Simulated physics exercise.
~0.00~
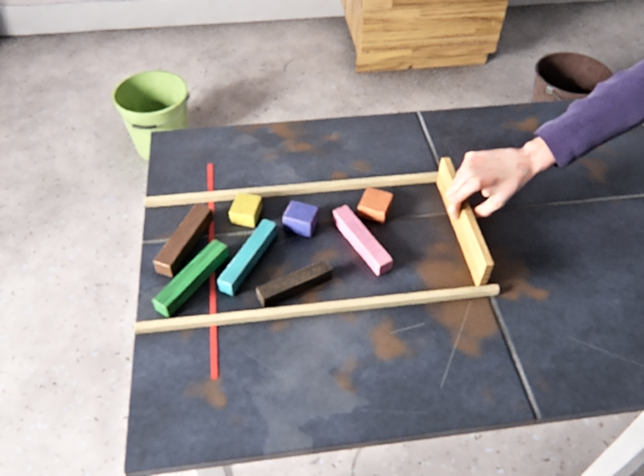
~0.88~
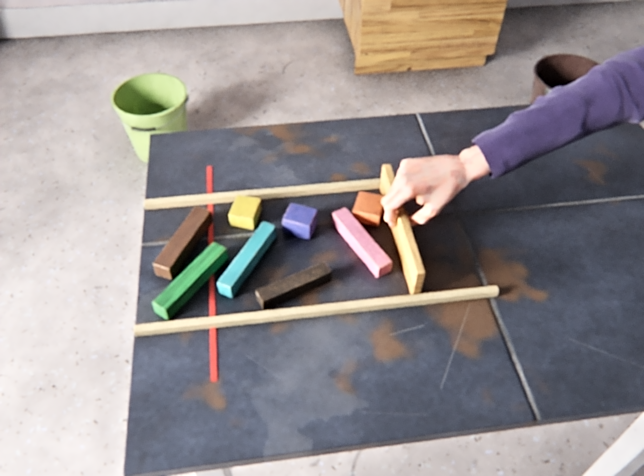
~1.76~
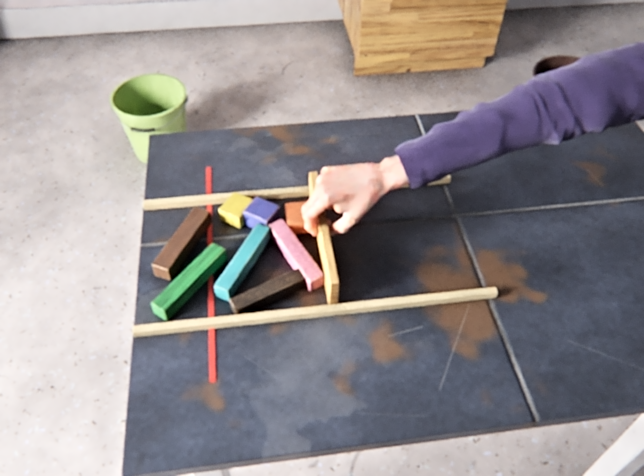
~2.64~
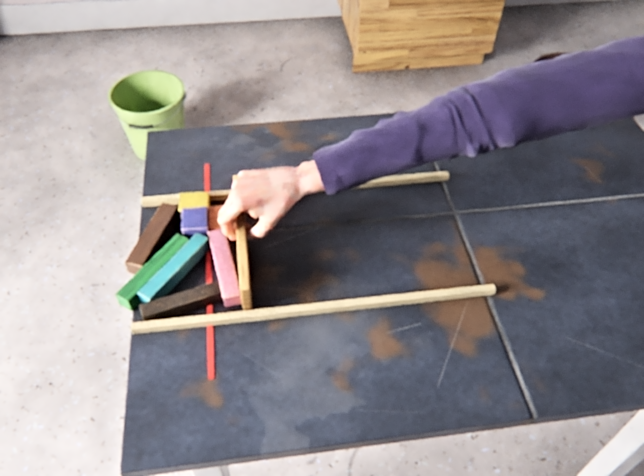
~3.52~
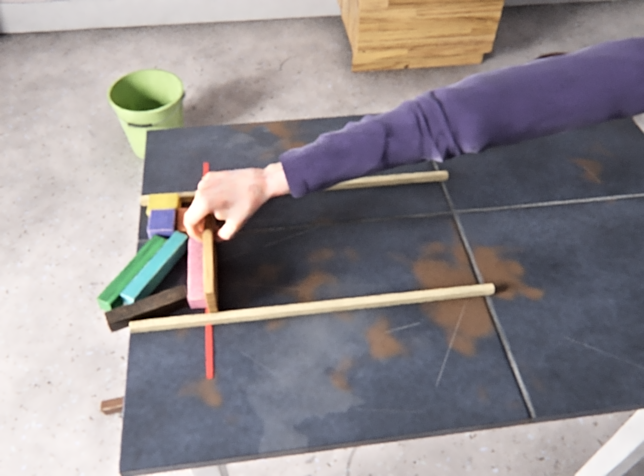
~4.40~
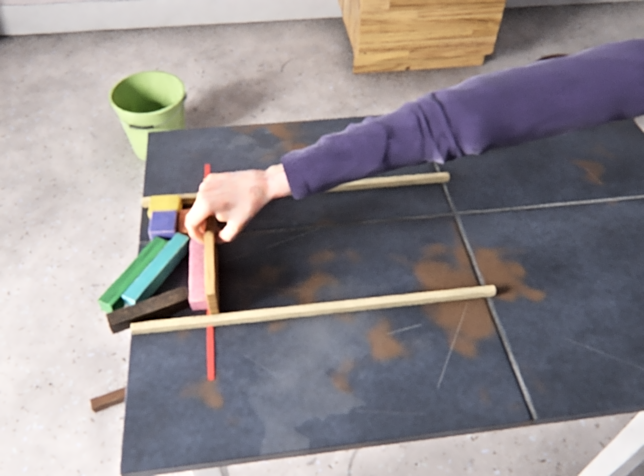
On a dark, rust-marked tabletop, a hand in a purple sleeve pushes an upright board leftward between two wooden rails, gathering colored sticks and blocks together. The board stops at the red strip, and a brown bar lies on the floor while the others remain crowded at the left edge.
